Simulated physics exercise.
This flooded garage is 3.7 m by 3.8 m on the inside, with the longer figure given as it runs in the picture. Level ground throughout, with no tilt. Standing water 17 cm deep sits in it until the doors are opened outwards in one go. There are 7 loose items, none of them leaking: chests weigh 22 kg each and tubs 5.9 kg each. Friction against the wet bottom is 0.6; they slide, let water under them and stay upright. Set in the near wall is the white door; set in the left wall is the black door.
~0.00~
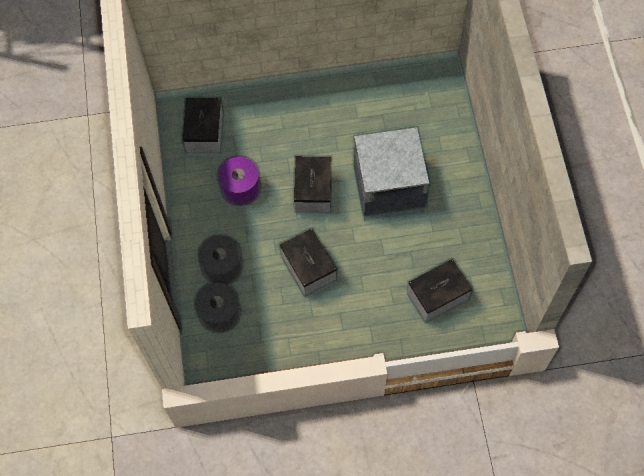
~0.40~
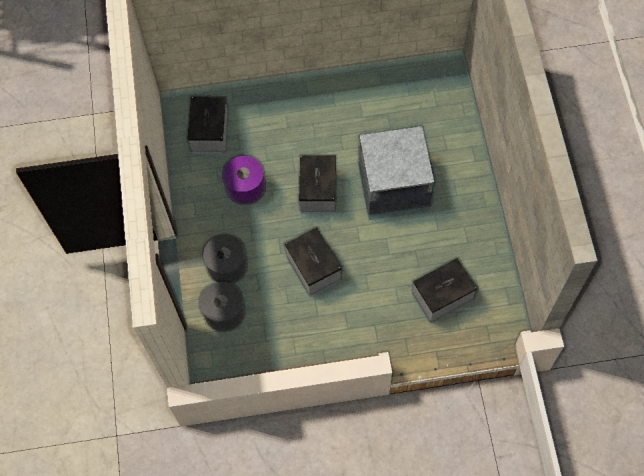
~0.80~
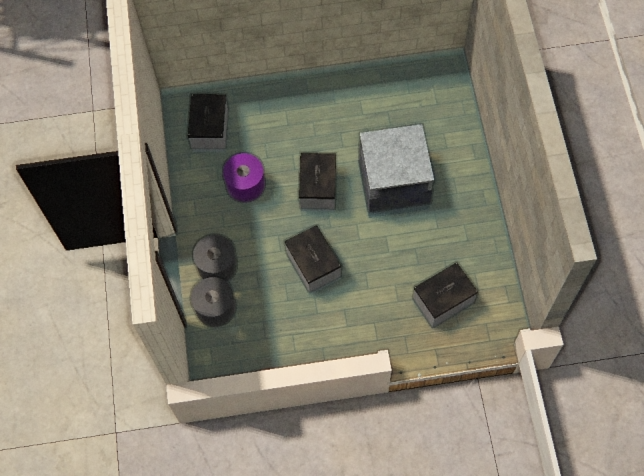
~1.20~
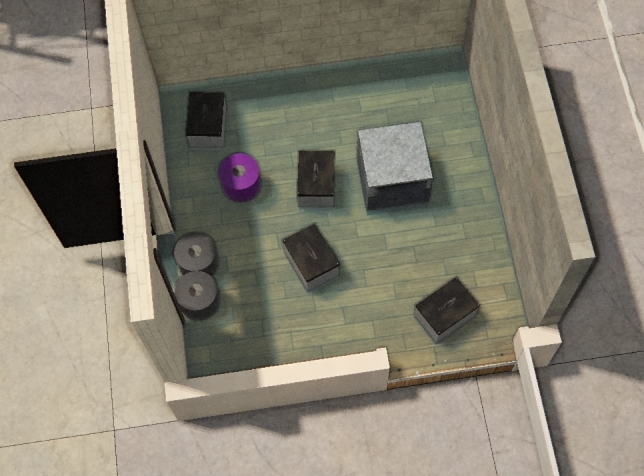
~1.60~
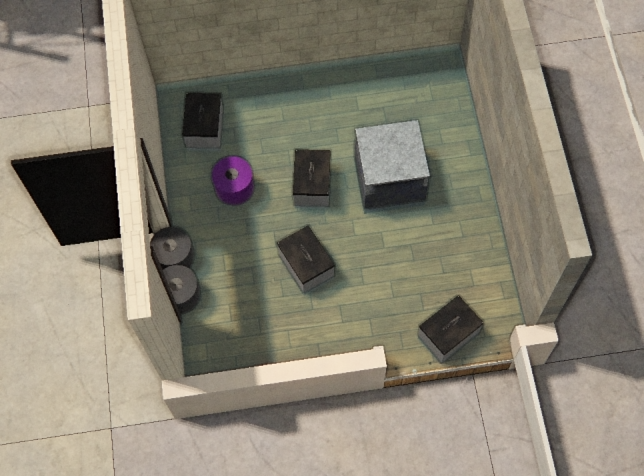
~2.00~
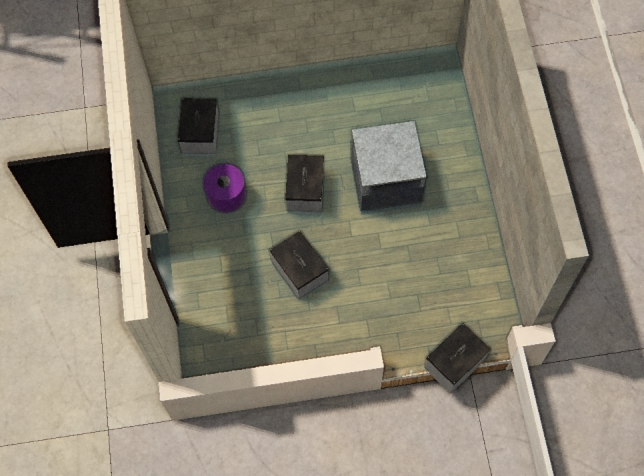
In a flooded garage seen from above, a white door in the near wall and a black door in the left wall swing open. Two dark round items slide left toward the black doorway and pass out of view, while a dark box slides into the near doorway and the purple tub drifts slightly left.
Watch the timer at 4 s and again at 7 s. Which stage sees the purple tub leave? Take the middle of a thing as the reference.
Gone at the second check only.
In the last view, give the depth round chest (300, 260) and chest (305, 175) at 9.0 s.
I'd estimate 7 cm for the first and 7 cm for the second.
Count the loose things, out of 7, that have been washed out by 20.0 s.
It comes to 4.
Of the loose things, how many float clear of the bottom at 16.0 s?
Total: 0.
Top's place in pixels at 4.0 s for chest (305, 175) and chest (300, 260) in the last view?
Estimated pixels: (313, 226) and (308, 294).
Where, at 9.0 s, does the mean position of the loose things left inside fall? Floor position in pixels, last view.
They're centred close to (304, 279).
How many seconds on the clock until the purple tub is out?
5.0 s.
After 4.0 s the purple tub is near (204, 238), 0.9 m from its start, afloat; 3 of 7 are out; 4 afloat.
After 9.0 s the purple tub has gone out (at 5.2 s); 4 of 7 are out; 0 afloat.
After 16.0 s the purple tub has gone out (at 5.2 s); 4 of 7 are out; 0 afloat.
After 20.0 s the purple tub has gone out (at 5.2 s); 4 of 7 are out; 0 afloat.
